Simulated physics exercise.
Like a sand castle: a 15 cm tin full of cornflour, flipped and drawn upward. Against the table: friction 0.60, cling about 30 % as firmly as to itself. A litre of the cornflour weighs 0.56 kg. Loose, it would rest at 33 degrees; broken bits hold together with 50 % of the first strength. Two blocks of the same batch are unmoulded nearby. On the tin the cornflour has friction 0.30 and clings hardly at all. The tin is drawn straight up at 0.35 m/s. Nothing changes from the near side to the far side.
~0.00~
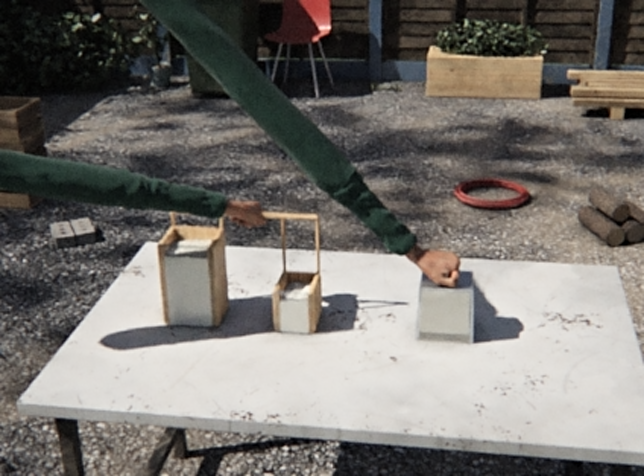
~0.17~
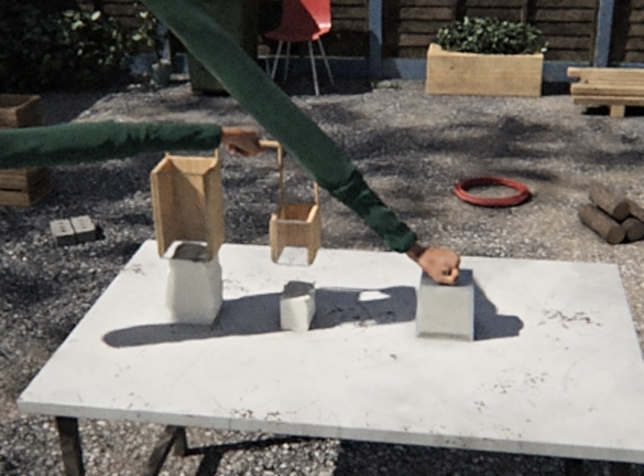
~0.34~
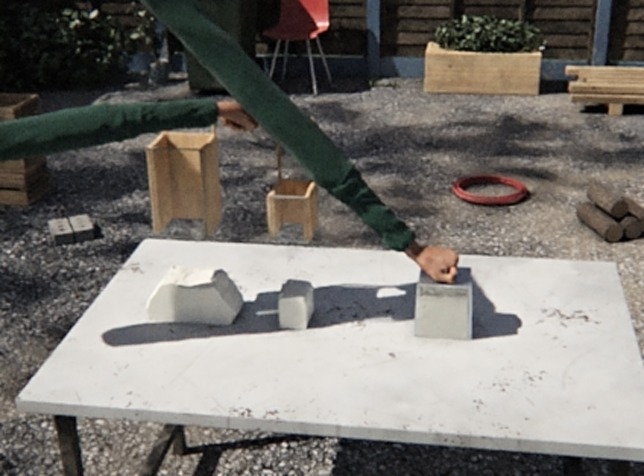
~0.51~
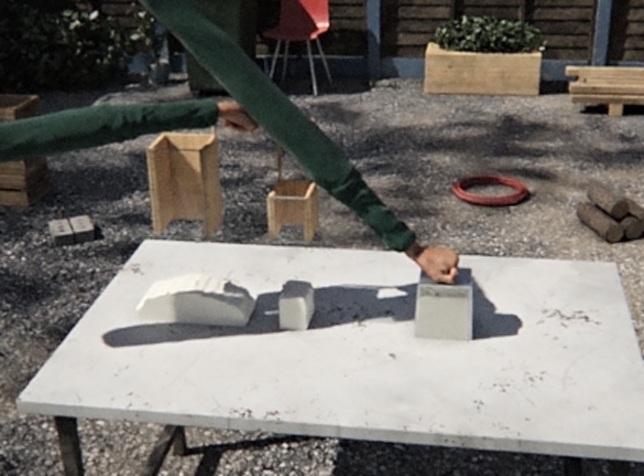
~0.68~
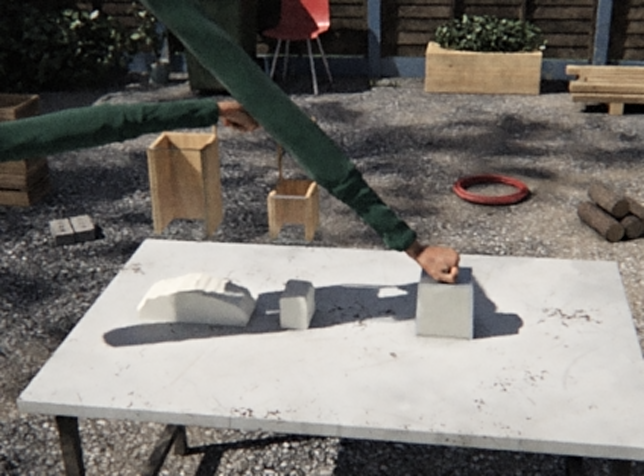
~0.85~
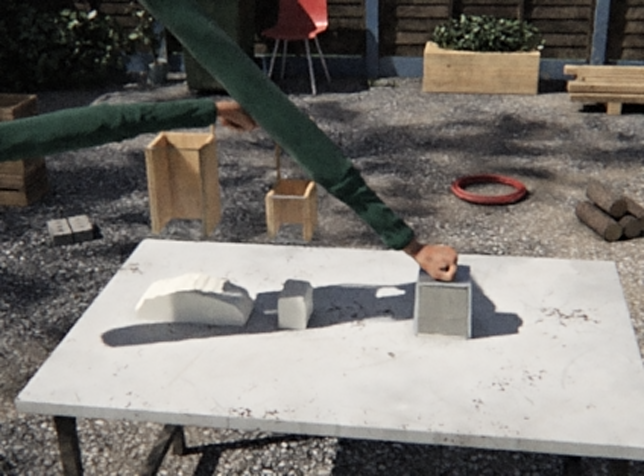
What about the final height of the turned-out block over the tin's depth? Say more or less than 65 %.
The result is less than 65 %.
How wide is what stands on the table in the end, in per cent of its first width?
Roughly 210 %.
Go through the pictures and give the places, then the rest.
In the first picture, top corner of the tin at (469, 293), not yet moved; top of the cornflour at (428, 291); blocks stand 21 cm, 9.9 cm (left to right).
In the second picture, top corner of the tin at (469, 291), not yet moved; top of the cornflour at (428, 289); blocks stand 19 cm, 9.9 cm (left to right).
In the third picture, top corner of the tin at (468, 289), not yet moved; top of the cornflour at (426, 288); blocks stand 12 cm, 9.9 cm (left to right).
In the fourth picture, top corner of the tin at (468, 290), not yet moved; top of the cornflour at (427, 288); blocks stand 9.8 cm, 9.8 cm (left to right).
In the fifth picture, top corner of the tin at (469, 289), not yet moved; top of the cornflour at (427, 287); blocks stand 9.8 cm, 9.8 cm (left to right).
In the sixth picture, top corner of the tin at (467, 287), moved 5 mm; top of the cornflour at (461, 289); blocks stand 9.8 cm, 9.8 cm (left to right).
After 1.10 s, the tin is up by 8.7 cm.
After 1.39 s, the tin is up by 19 cm; what stands on the table is 56 % of the tin's depth.
After 1.68 s, the tin is up by 27 cm; what stands on the table is 55 % of the tin's depth.
After 1.97 s, the tin is up by 27 cm; what stands on the table is 55 % of the tin's depth.
After 2.07 s, at the end, the tin is up by 27 cm; what stands on the table is 55 % of the tin's depth.
